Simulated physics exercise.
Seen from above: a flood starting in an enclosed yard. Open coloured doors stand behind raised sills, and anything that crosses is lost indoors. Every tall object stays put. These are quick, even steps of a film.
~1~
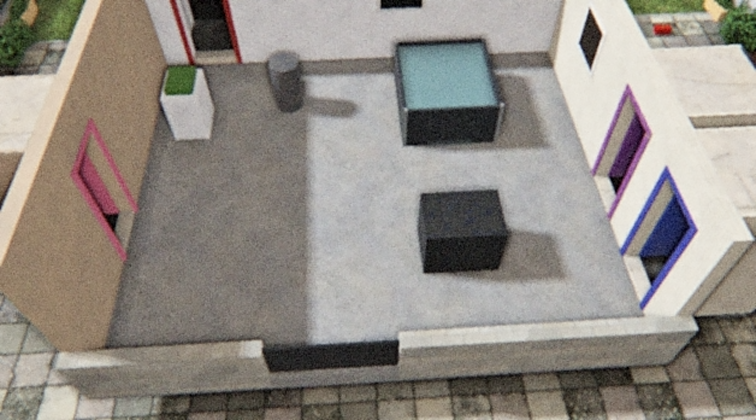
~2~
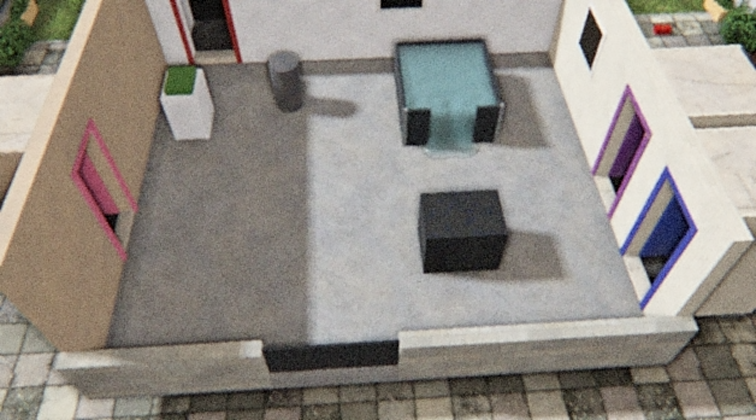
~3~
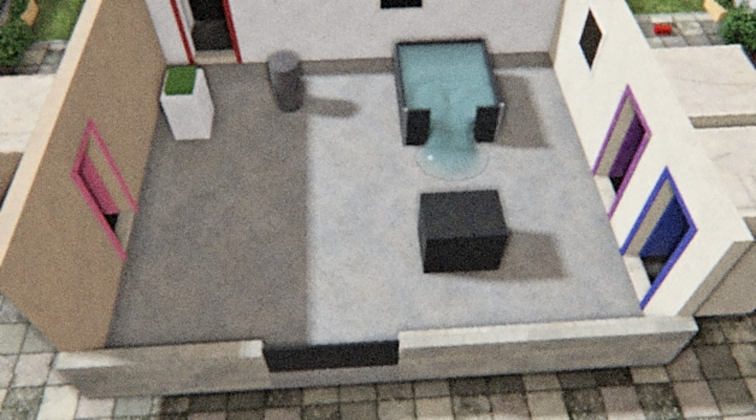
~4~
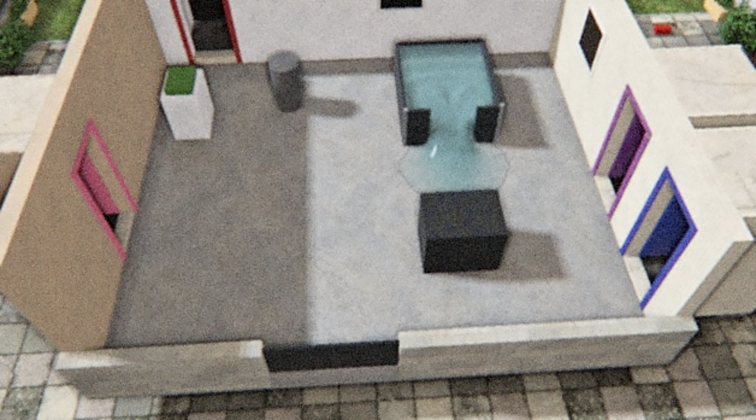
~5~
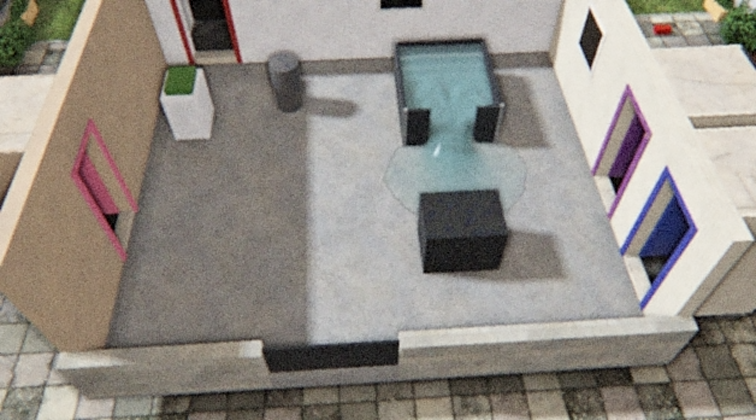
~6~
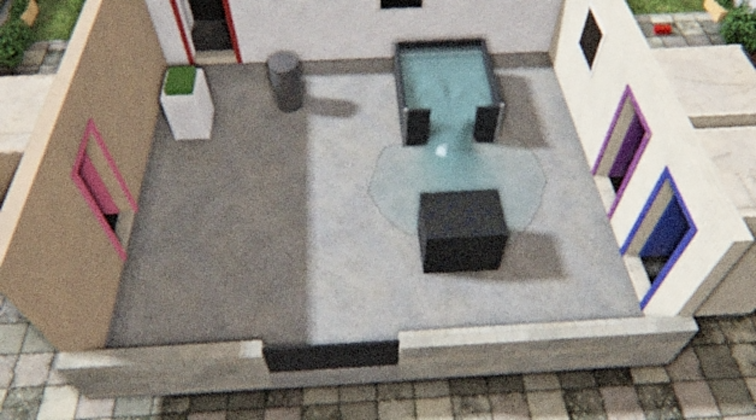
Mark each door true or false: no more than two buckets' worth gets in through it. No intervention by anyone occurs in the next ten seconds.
Red door: True, purple door: False, blue door: False, pink door: True.
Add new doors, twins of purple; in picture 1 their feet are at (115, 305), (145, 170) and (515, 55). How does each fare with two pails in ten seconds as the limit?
Result, in listed order - gets past the limit, doesn't reach the limit, doesn't reach the limit.
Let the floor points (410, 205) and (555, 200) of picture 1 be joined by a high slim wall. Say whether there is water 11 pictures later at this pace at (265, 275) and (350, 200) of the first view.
Soaked, soaked.
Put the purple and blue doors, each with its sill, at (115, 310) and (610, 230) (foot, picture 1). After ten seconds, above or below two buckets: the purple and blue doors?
Purple: Exceeds the limit. Blue: Exceeds the limit.
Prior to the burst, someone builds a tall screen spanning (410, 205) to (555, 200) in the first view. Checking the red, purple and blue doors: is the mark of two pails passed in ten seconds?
After that: Red stays shy of it; purple tops the mark; blue stays shy of it.
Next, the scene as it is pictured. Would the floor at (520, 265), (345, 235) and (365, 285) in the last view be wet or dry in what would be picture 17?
One after the other: Flooded, awash, covered.
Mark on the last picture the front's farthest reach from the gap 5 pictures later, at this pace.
Farthest reach: About (584, 345).
A moment on, water covers 20 % of the floor; the red door not reached, the purple door wet at the sill, nothing in, the blue door not reached, the pink door not reached.
Next, water covers 35 % of the floor; the red door not reached, the purple door under two buckets in, the blue door over two buckets in, the pink door not reached.
Then, water covers 50 % of the floor; the red door not reached, the purple door under two buckets in, the blue door far over two buckets in, the pink door not reached.
Later, water covers 65 % of the floor; the red door not reached, the purple door over two buckets in, the blue door far over two buckets in, the pink door wet at the sill, nothing in.
In the end, water covers 80 % of the floor; the red door not reached, the purple door over two buckets in, the blue door far over two buckets in, the pink door wet at the sill, nothing in.
